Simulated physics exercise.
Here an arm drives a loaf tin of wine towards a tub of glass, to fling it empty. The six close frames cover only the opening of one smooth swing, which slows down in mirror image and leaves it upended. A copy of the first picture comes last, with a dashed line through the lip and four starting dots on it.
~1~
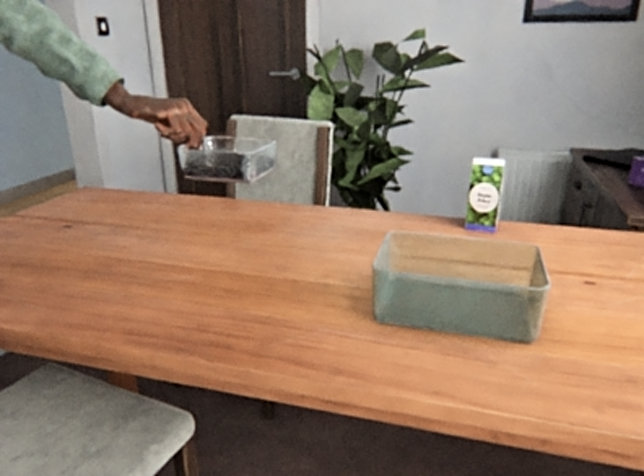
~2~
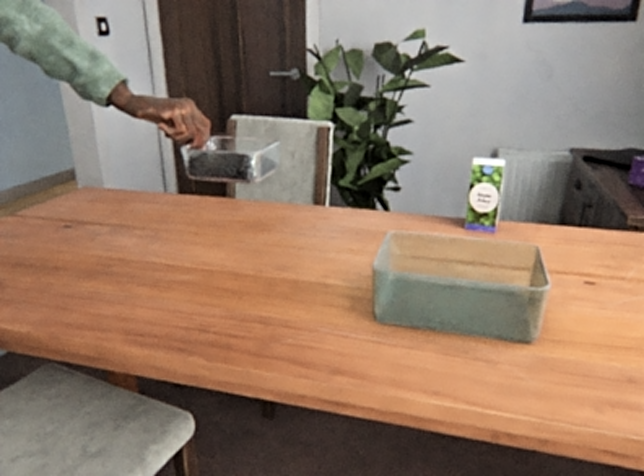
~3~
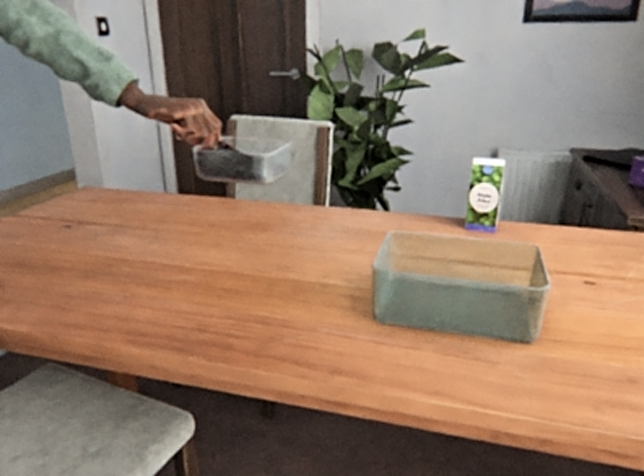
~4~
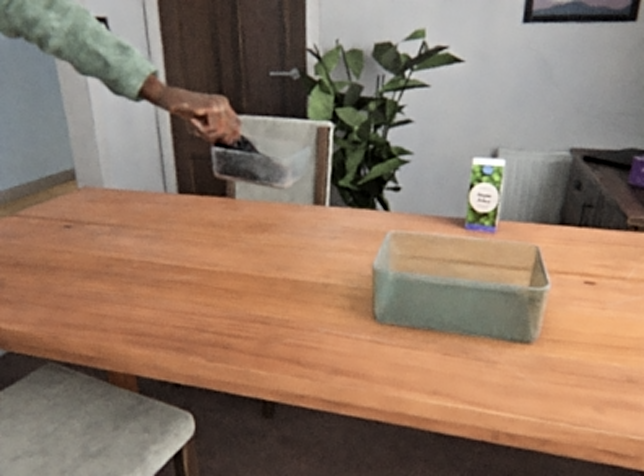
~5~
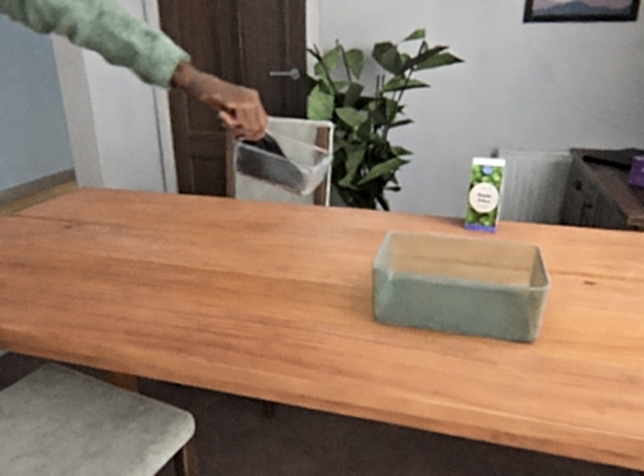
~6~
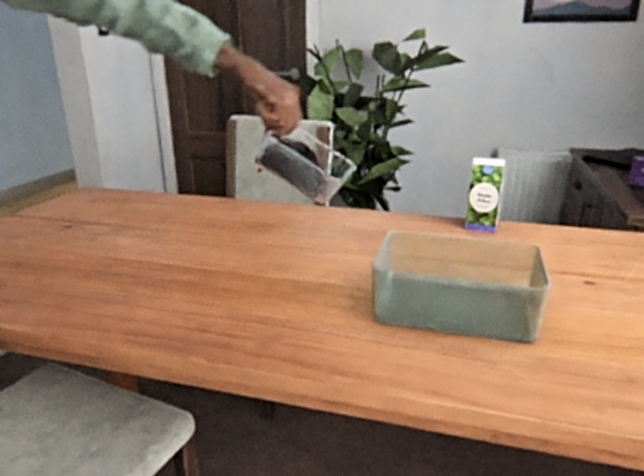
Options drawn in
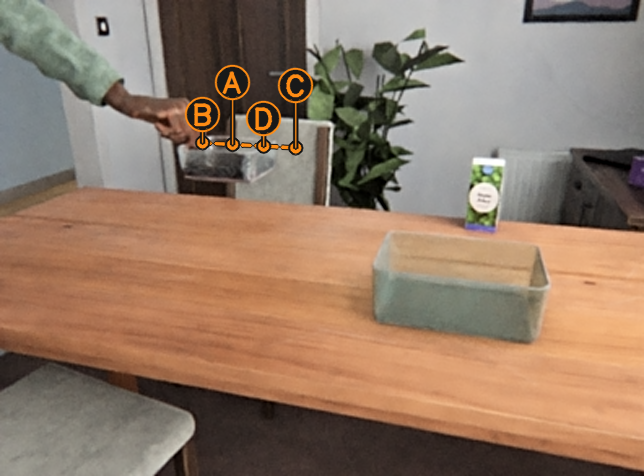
A hand in a fuzzy pale green sleeve grips a small clear container of dark contents at the upper left, above a long orange-brown wooden table seen from slightly above by a still camera. A larger greenish glass tub sits right of centre, with a green and white carton, chairs and a leafy plant beyond. The hand carries the container rightward, gradually tilting it steeply down toward the right.
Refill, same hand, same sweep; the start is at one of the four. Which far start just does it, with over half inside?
Dot B.
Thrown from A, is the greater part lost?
No, not at all.
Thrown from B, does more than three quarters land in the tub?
No, it does not.
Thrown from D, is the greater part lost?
No.
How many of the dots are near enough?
All of the four.
On the marked copy, A at (232, 144); B at (202, 142); C at (295, 147); D at (263, 146).
With A, about 71 % lands in the tub, 16 % falls short and 13 % goes beside or beyond.
With B, about 65 % lands in the tub, 27 % falls short and 8 % goes beside or beyond.
With C, about 75 % lands in the tub, 2 % falls short and 22 % goes beside or beyond.
With D, about 74 % lands in the tub, 13 % falls short and 13 % goes beside or beyond.
